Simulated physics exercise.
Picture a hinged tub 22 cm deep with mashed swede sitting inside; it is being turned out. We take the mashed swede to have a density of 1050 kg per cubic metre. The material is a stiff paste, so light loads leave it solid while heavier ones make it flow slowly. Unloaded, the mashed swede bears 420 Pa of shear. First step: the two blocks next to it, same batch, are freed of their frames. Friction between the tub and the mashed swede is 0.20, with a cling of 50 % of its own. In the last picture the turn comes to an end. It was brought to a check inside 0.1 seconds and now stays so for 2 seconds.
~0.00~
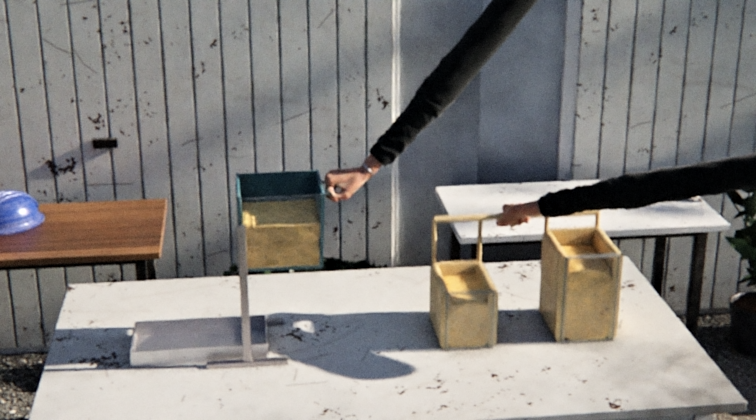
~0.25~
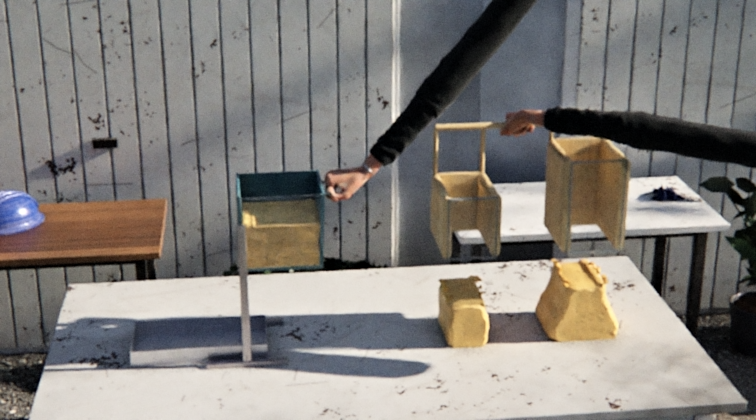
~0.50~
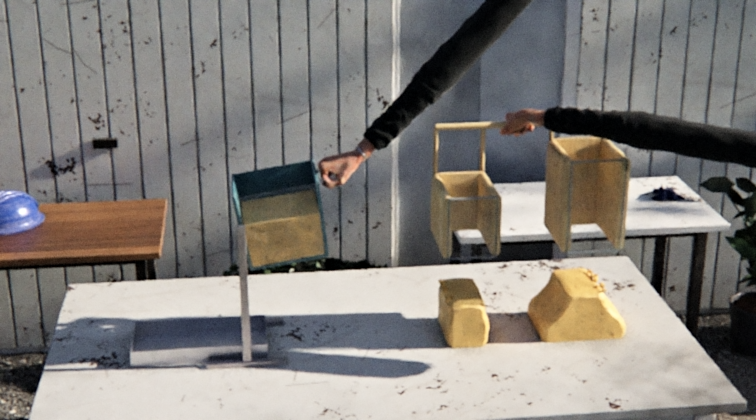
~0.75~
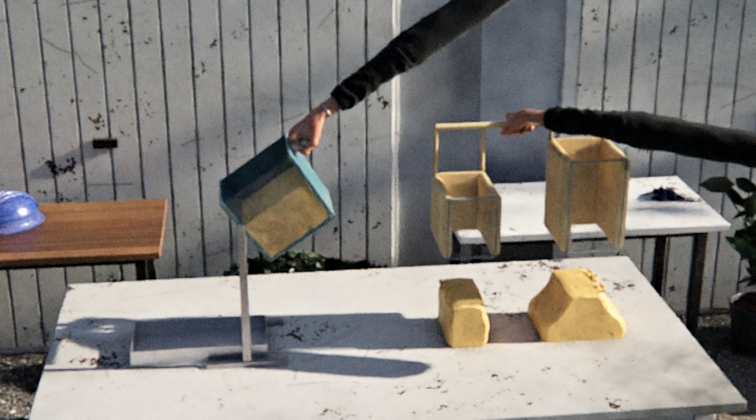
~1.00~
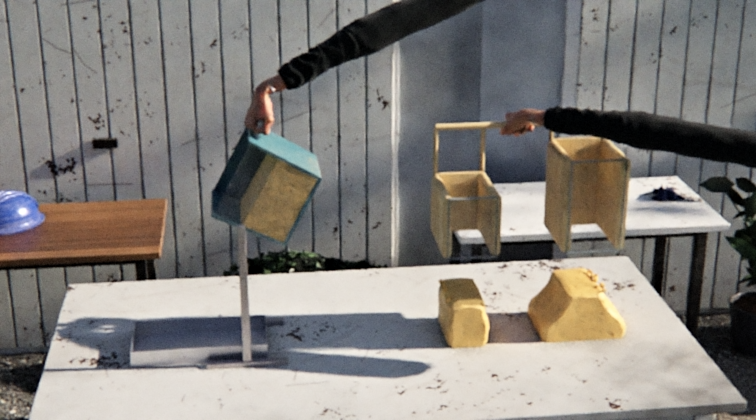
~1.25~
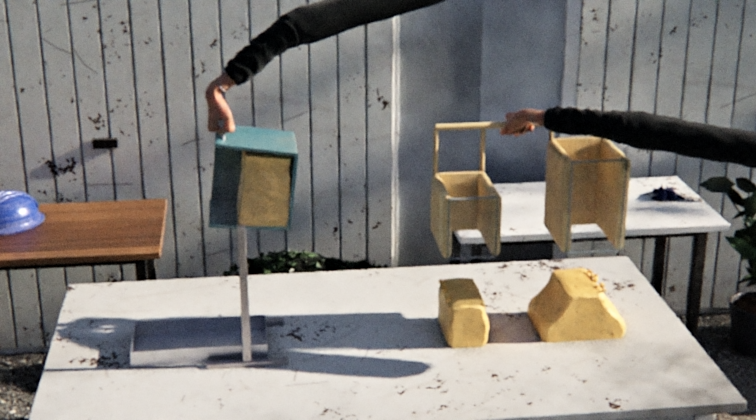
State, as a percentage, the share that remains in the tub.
100 %.
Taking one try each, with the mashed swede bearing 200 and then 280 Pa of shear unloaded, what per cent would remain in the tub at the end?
Respectively 65 % and 80 %.
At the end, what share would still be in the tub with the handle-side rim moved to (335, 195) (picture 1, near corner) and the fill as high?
Then near 80 % stays in the tub.
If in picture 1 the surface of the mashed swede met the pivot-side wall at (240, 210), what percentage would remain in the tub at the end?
That gives some 70 %.
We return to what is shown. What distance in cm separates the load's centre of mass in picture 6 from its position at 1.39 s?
The shift is near 2 cm.
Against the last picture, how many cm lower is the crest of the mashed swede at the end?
Roughly 5 cm.
By 1.39 s, the tub is at 83 degrees and holds 100 %.
By 1.56 s, the tub is at 83 degrees and holds 100 %.
By 1.73 s, the tub is at 83 degrees and holds 100 %.
By 1.90 s, the tub is at 83 degrees and holds 100 %.
By 3.25 s, at the end, the tub is at 83 degrees and holds 100 %.
